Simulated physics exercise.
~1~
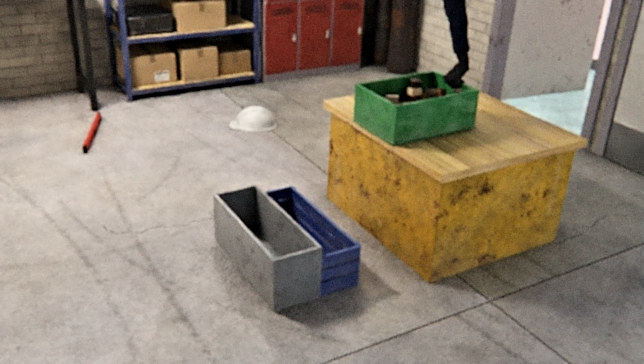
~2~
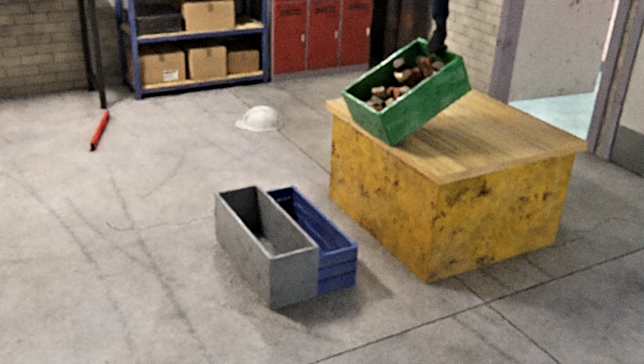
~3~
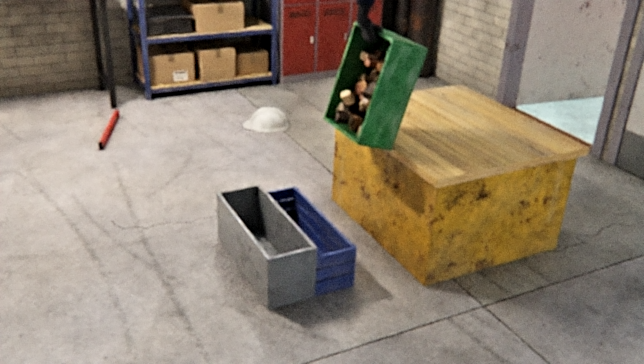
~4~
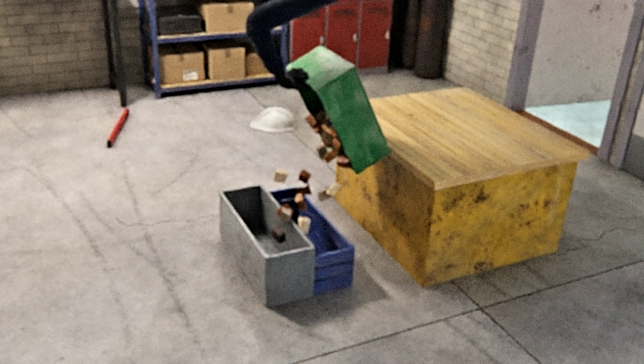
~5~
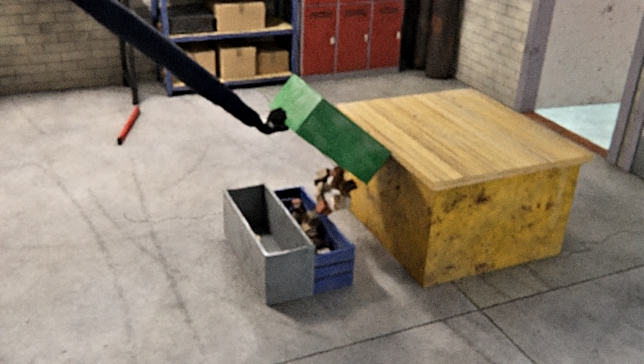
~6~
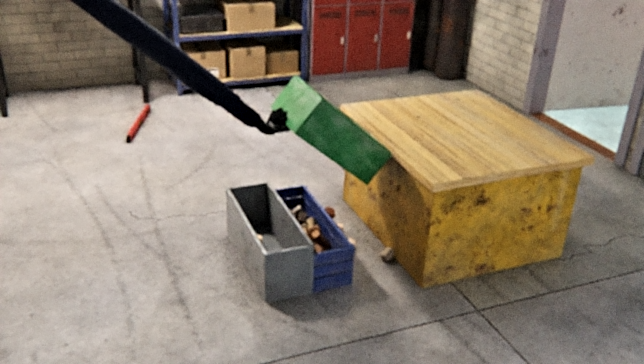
A dark-sleeved arm tips a green crate, spilling wooden blocks mostly into the blue tub.
